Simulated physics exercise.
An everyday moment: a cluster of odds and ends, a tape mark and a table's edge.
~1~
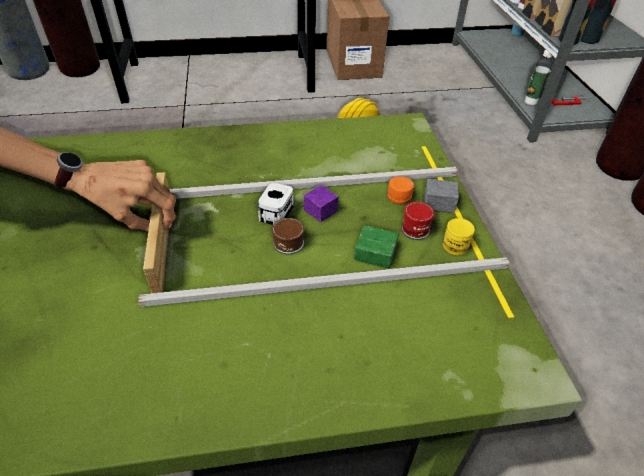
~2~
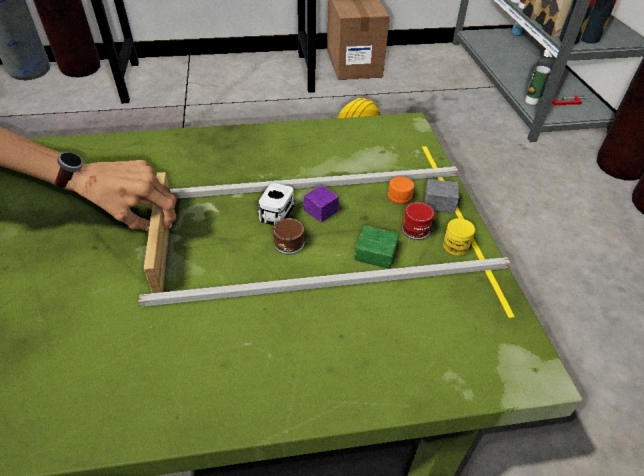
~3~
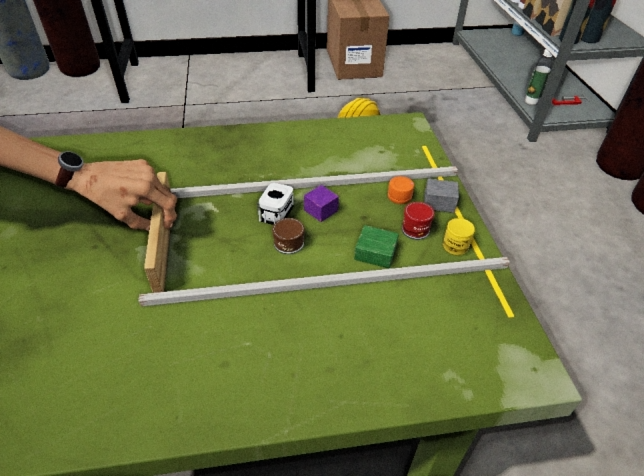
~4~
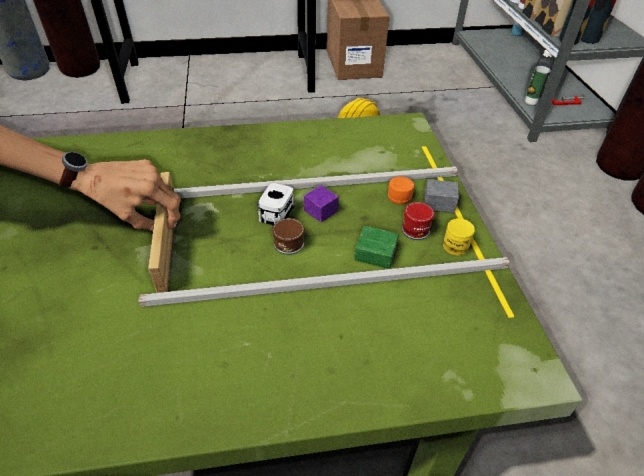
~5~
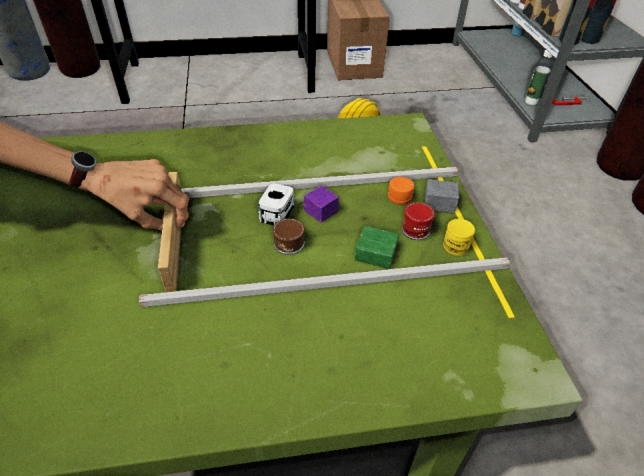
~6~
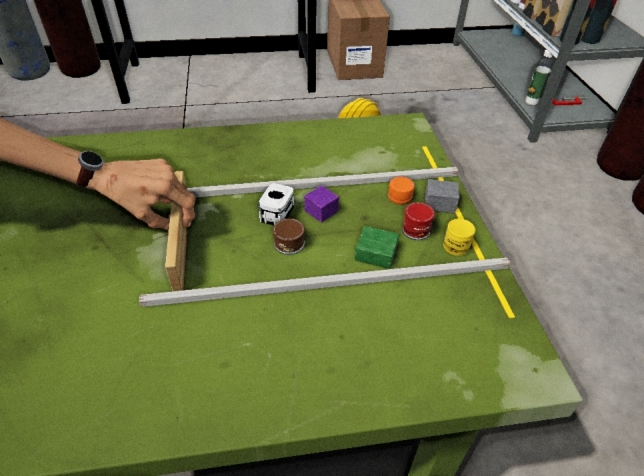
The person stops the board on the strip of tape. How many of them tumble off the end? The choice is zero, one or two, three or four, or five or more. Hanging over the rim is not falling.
As it turns out, the number that fall off is five or more.
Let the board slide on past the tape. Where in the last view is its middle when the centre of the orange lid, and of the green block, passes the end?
For the orange lid at (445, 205), for the green block at (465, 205).
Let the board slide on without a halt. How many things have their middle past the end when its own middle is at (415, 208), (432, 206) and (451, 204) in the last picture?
The counts: 0, 1 and 5.
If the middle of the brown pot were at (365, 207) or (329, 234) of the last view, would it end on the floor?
In turn it tumbles off; is kept.
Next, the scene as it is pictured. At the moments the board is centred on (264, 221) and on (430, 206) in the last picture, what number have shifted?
1 and 8.
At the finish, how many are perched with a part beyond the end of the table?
Overhanging: 3.
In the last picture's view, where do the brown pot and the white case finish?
About (481, 218), and the other about (463, 186).
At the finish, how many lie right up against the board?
In contact: 3.
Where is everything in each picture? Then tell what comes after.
In the first picture, grey block (441, 196); yellow tub (458, 237); red tin (417, 221); board (160, 230); tape (460, 217).
In the second picture, yellow tub (459, 237); white case (277, 204).
In the third picture, red tin (418, 221); brown pot (289, 236).
In the fourth picture, grey block (441, 196); green block (377, 247).
In the fifth picture, yellow tub (459, 238); board (173, 229).
In the sixth picture, grey block (442, 196); yellow tub (459, 238); red tin (418, 221); board (179, 228); tape (461, 217).
Soon after, none off yet; grey block at rest near (442, 196); yellow tub at rest near (459, 238); red tin at rest near (418, 221).
After that, none off yet; grey block displaced about its own width near (474, 189); yellow tub displaced about its own width near (479, 236); red tin displaced well along near (469, 217).
In the end, the number that fall off is five or more; gone, purple block, orange lid, red tin, yellow tub and grey block.
